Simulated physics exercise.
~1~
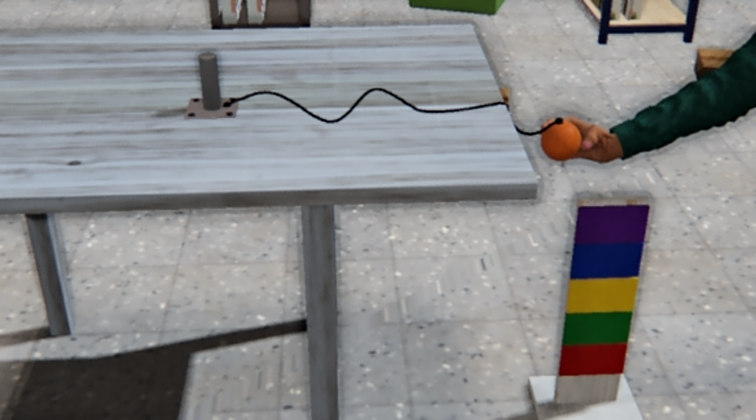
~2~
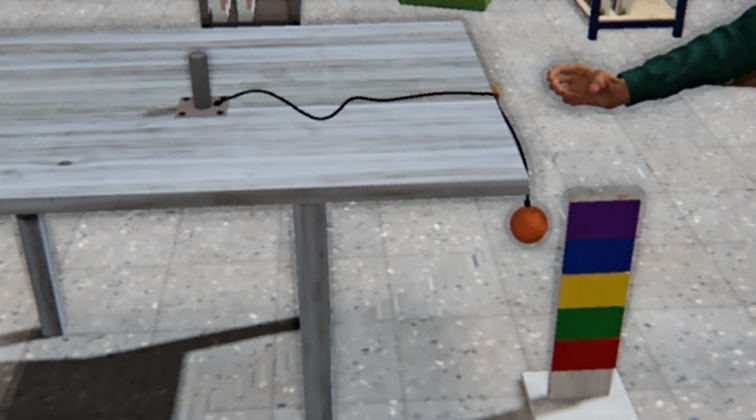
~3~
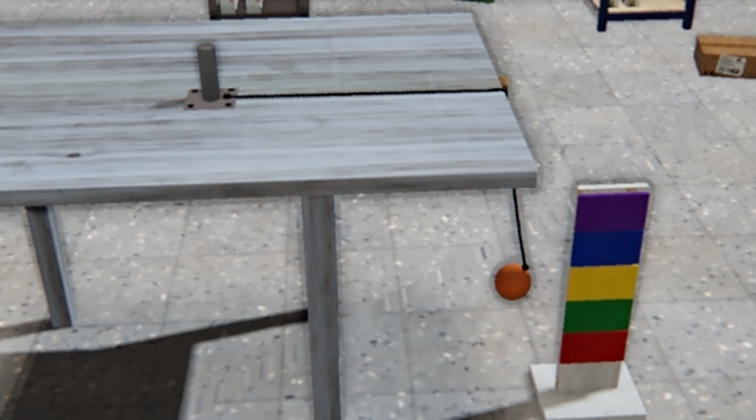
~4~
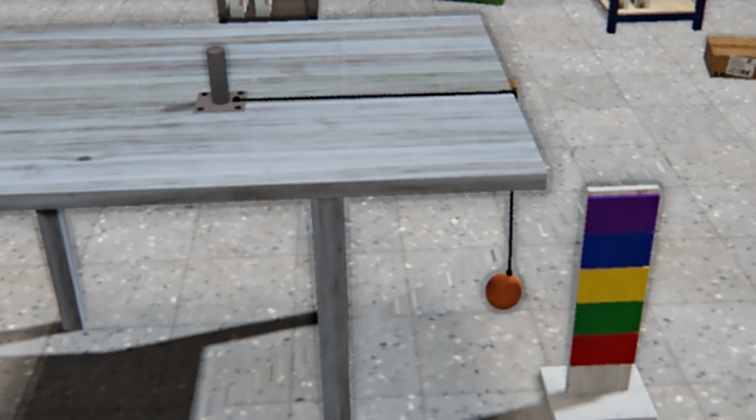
An orange ball on a slack black cord was let go by a hand beside a table, dropped past the edge as the cord pulled straight, and ended up hanging level with the yellow band of the striped board.
